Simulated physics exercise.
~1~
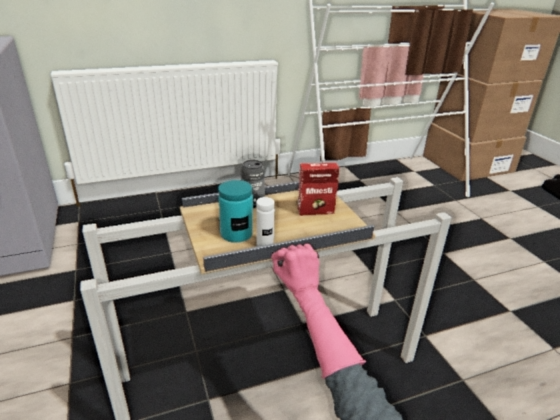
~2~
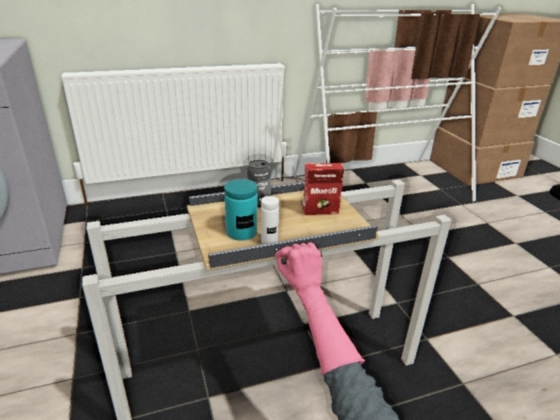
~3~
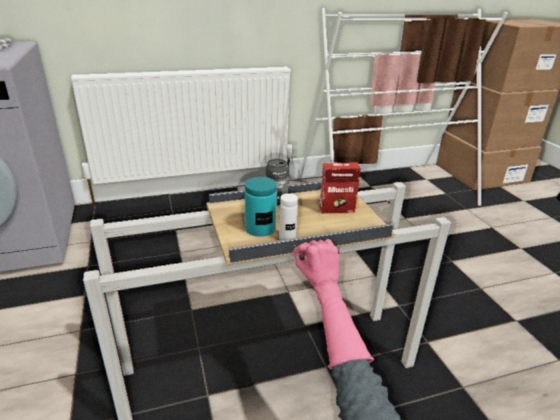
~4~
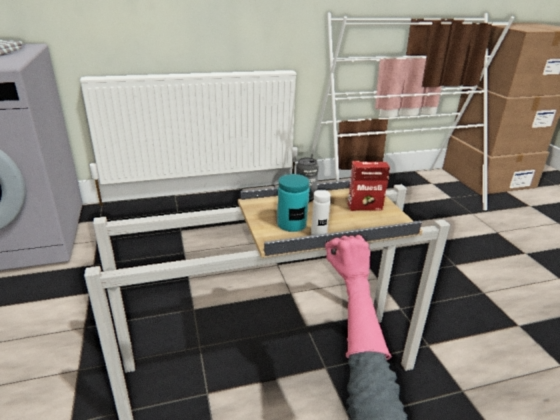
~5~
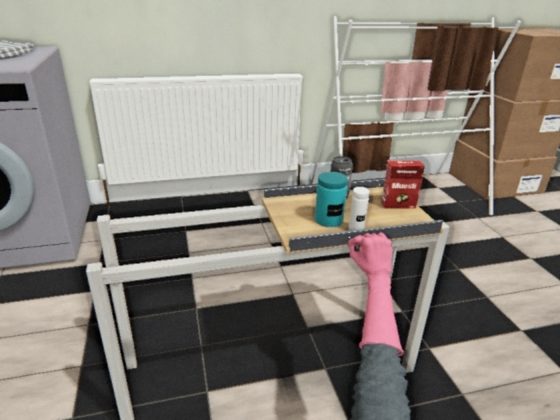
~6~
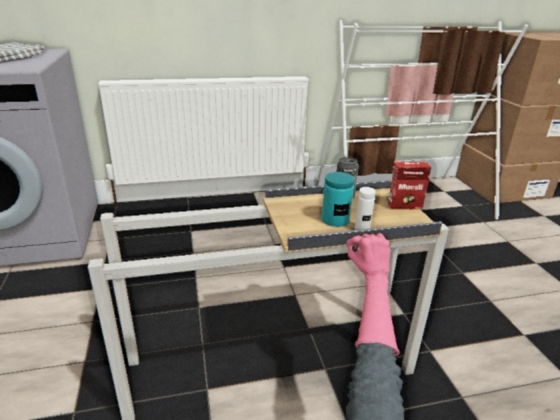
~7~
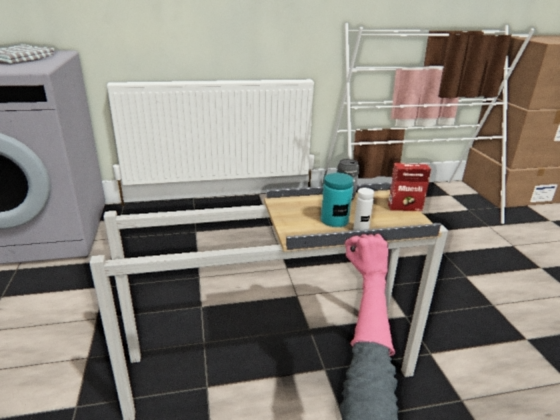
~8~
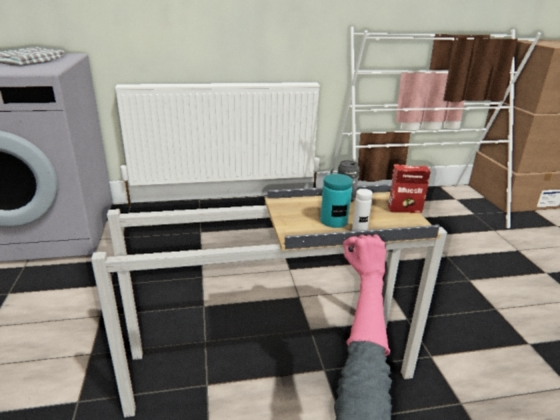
In a room with a black and white checkered floor, a wooden tray with dark rails along its long sides sits midway along a pale metal frame, in front of a white radiator. It carries a turquoise jar, a white shaker, a red packet and a grey can, all upright. A pink-gloved hand at the near edge moves the tray to the right, slowly at first and then faster, and the four items travel with it. The tray stops at the right end of the frame and stays there, with everything still standing aboard and the gloved hand beside it.
